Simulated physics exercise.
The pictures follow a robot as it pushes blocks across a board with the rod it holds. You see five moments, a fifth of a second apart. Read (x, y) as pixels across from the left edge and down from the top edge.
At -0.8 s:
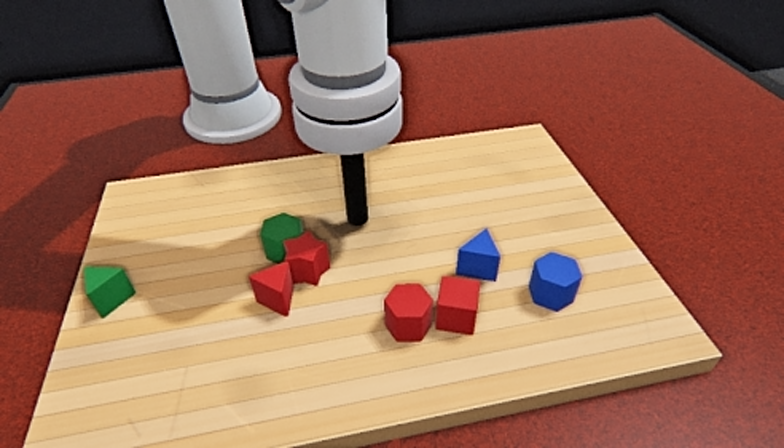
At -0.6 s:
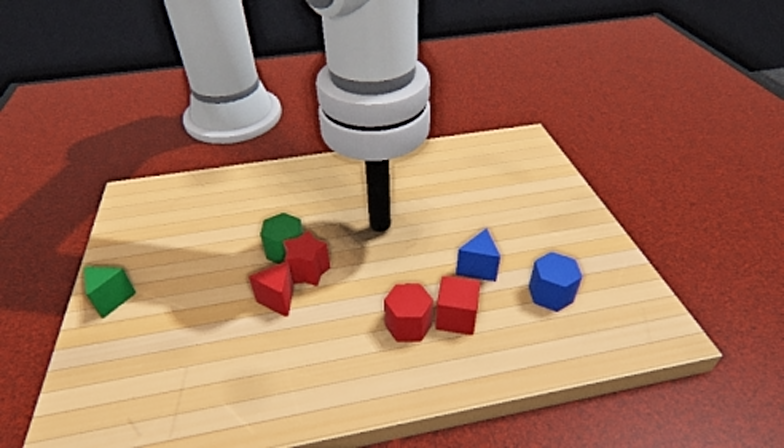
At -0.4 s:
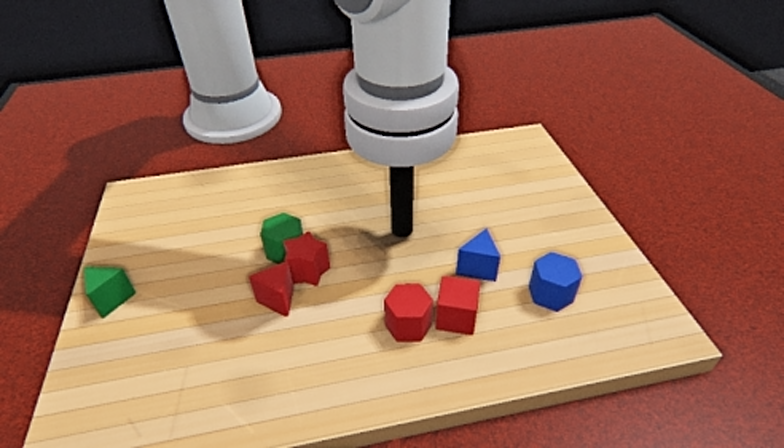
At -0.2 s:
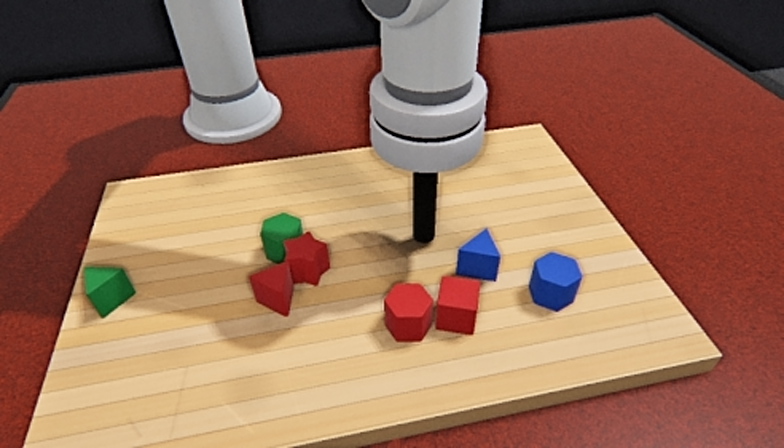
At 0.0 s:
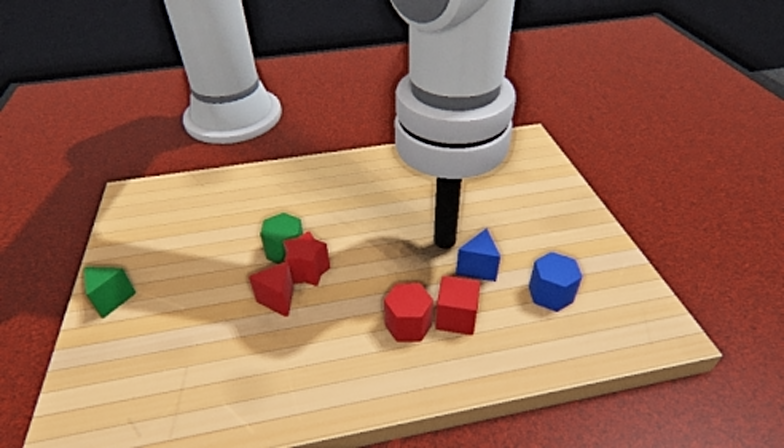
On a wooden board, a robot arm moving its black rod rightward past still red and green blocks, nearing a blue triangular block.
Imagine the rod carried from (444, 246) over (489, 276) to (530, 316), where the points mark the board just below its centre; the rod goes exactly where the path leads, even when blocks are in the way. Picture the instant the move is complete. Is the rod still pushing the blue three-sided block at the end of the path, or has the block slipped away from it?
Once the path is finished, the blue three-sided block still sits ahead of the rod.
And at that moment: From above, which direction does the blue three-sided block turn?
Anticlockwise.
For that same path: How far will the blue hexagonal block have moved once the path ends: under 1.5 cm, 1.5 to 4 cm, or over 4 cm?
It ends within 1.5 cm of its spot.
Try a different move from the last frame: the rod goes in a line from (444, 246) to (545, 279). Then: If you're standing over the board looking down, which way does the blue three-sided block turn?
The sense of turning is clockwise.
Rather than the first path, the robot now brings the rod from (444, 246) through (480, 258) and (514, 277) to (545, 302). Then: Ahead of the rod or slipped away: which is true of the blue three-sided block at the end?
In the end it is beside or behind the rod.
On the path given first. One third of the way, rod at (475, 260); blue three-sided block at (496, 254).
Two thirds of the way, rod at (504, 283); blue three-sided block at (528, 278).
At the end, rod at (531, 311); red square in place; blue three-sided block at (564, 304), turned 25° anticlockwise; blue hexagonal block at (569, 271), turned 30° anticlockwise.
